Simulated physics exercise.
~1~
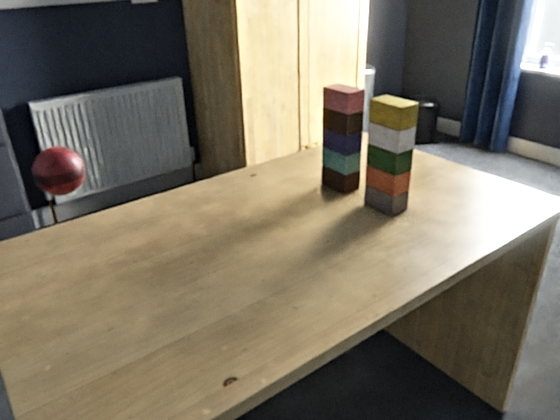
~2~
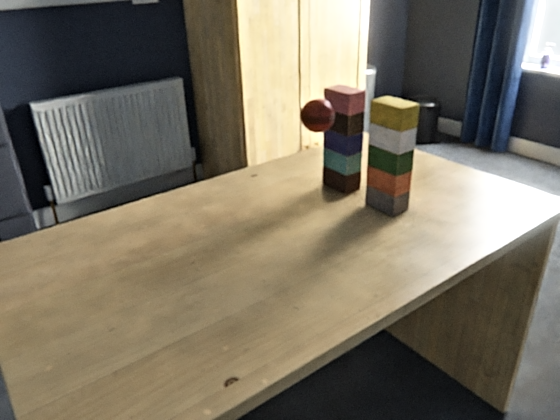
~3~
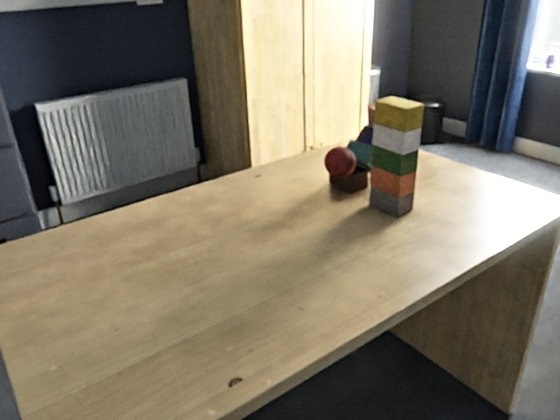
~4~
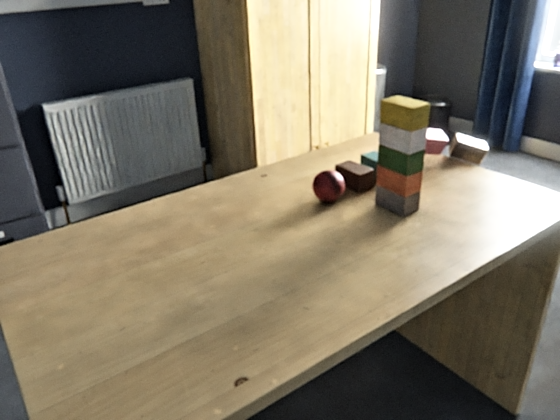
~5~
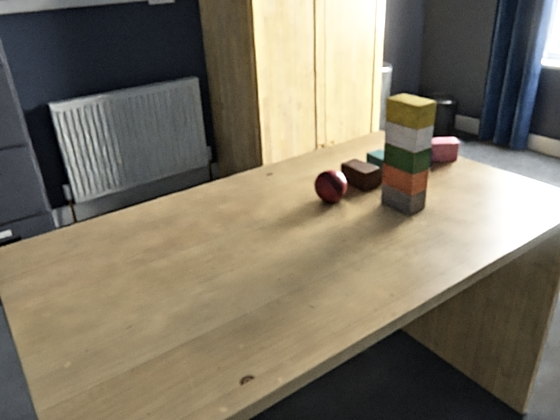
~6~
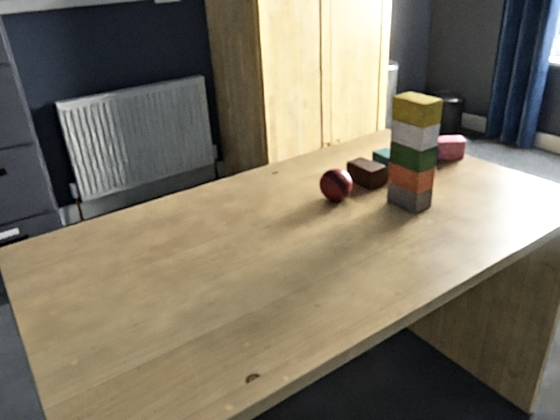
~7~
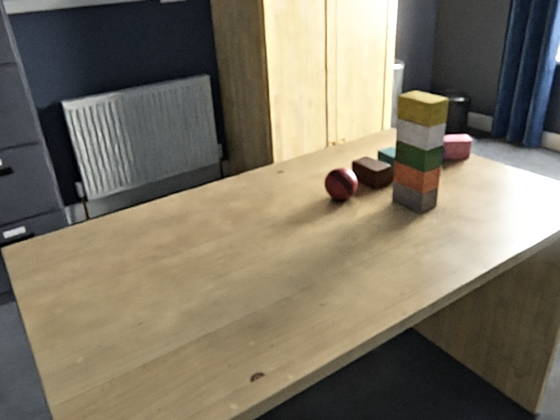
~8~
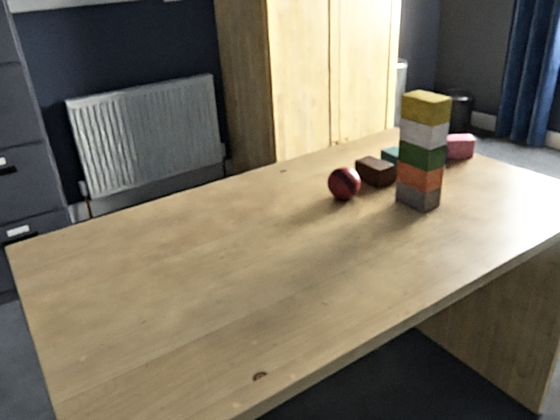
Red ball flying right into the farther of two block stacks, toppling its upper blocks and settling beside the still-standing nearer stack.
